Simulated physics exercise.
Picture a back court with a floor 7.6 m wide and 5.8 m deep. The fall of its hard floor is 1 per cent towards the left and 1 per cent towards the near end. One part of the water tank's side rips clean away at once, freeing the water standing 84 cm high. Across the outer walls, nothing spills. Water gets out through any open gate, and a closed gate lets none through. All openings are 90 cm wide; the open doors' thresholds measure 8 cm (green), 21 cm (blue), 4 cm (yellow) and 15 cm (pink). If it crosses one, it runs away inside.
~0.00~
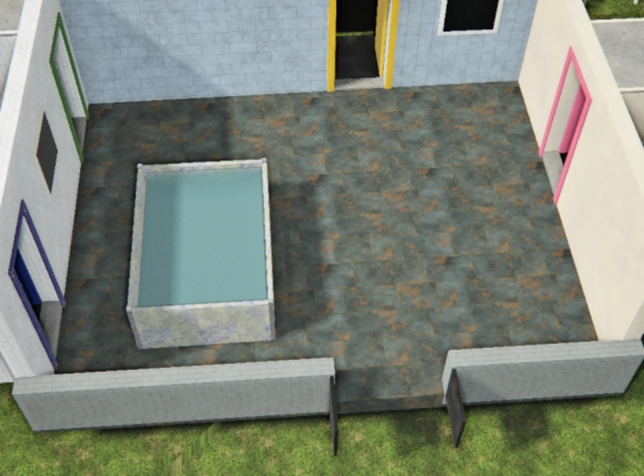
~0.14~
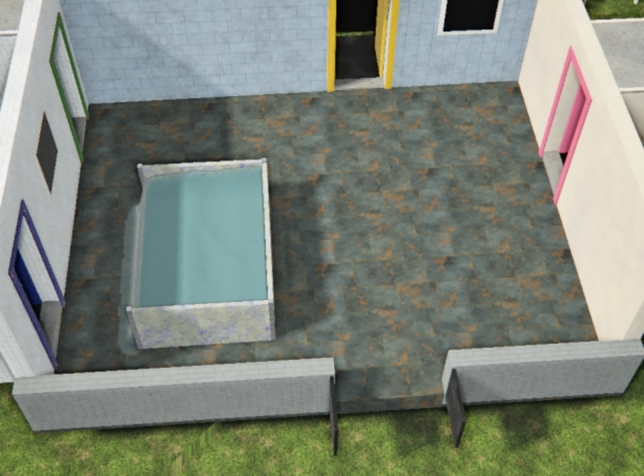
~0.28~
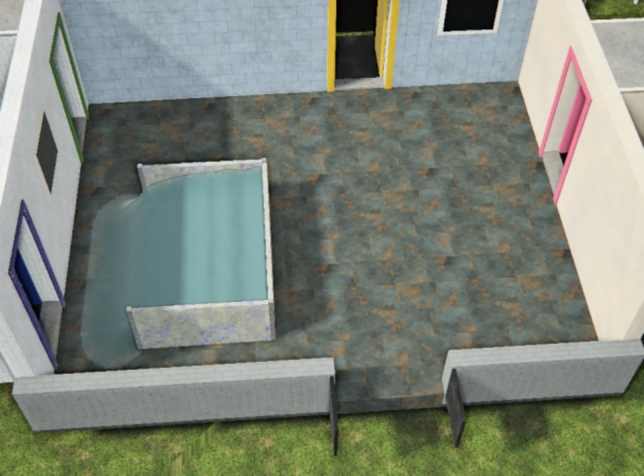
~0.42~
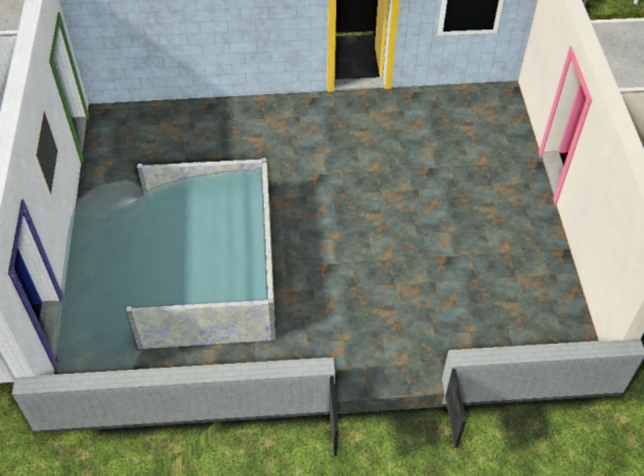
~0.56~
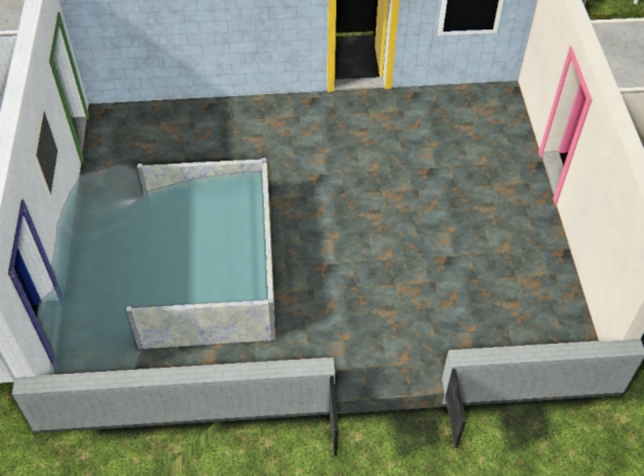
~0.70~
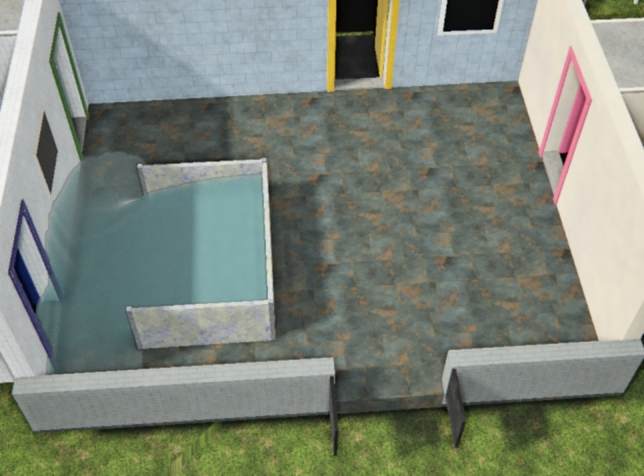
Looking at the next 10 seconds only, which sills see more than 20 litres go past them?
Over those seconds, the green door sees more than 20 litres; the blue door sees more than 20 litres; the yellow door sees 20 litres or less; the pink door sees 20 litres or less.
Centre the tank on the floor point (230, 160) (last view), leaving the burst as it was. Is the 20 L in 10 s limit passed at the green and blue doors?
For the green door, the amount is too high; for the blue door, the amount is acceptable.
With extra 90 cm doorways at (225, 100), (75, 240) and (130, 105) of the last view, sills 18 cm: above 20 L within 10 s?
Note, doorways in listed order: Stays short, goes beyond, goes beyond.
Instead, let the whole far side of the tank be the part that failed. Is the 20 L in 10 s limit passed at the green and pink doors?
Result: Green limit passed, pink limit not passed.
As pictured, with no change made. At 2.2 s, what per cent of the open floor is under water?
Close to 30 in a hundred.
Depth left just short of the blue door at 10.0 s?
11.5 cm.
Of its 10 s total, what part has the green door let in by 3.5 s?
About 30%.
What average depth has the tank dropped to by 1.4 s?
Some 34 cm.
After 1.4 s water covers 20 % of the floor and is deepest (73 cm) near (51, 405); green door 13 cm at the sill, 0 L in, blue door 54 cm at the sill, 184 L in, yellow door not reached, pink door not reached.
After 2.2 s water covers 30 % of the floor and is deepest (55 cm) near (51, 405); green door 13 cm at the sill, 7 L in, blue door 40 cm at the sill, 322 L in, yellow door not reached, pink door not reached.
After 3.5 s water covers 65 % of the floor and is deepest (26 cm) near (51, 405); green door 17 cm at the sill, 45 L in, blue door 25 cm at the sill, 398 L in, yellow door 5 cm at the sill, 0 L in, pink door not reached.
After 6.0 s water covers 95 % of the floor and is deepest (20 cm) near (51, 405); green door 14 cm at the sill, 108 L in, blue door 19 cm at the sill, 405 L in, yellow door 3 cm at the sill, 0 L in, pink door 14 cm at the sill, 0 L in.
After 10.0 s water covers 100 % of the floor and is deepest (14 cm) near (288, 310); green door 10 cm at the sill, 144 L in, blue door 11 cm at the sill, 405 L in, yellow door 4 cm at the sill, 0 L in, pink door 4 cm at the sill, 0 L in.
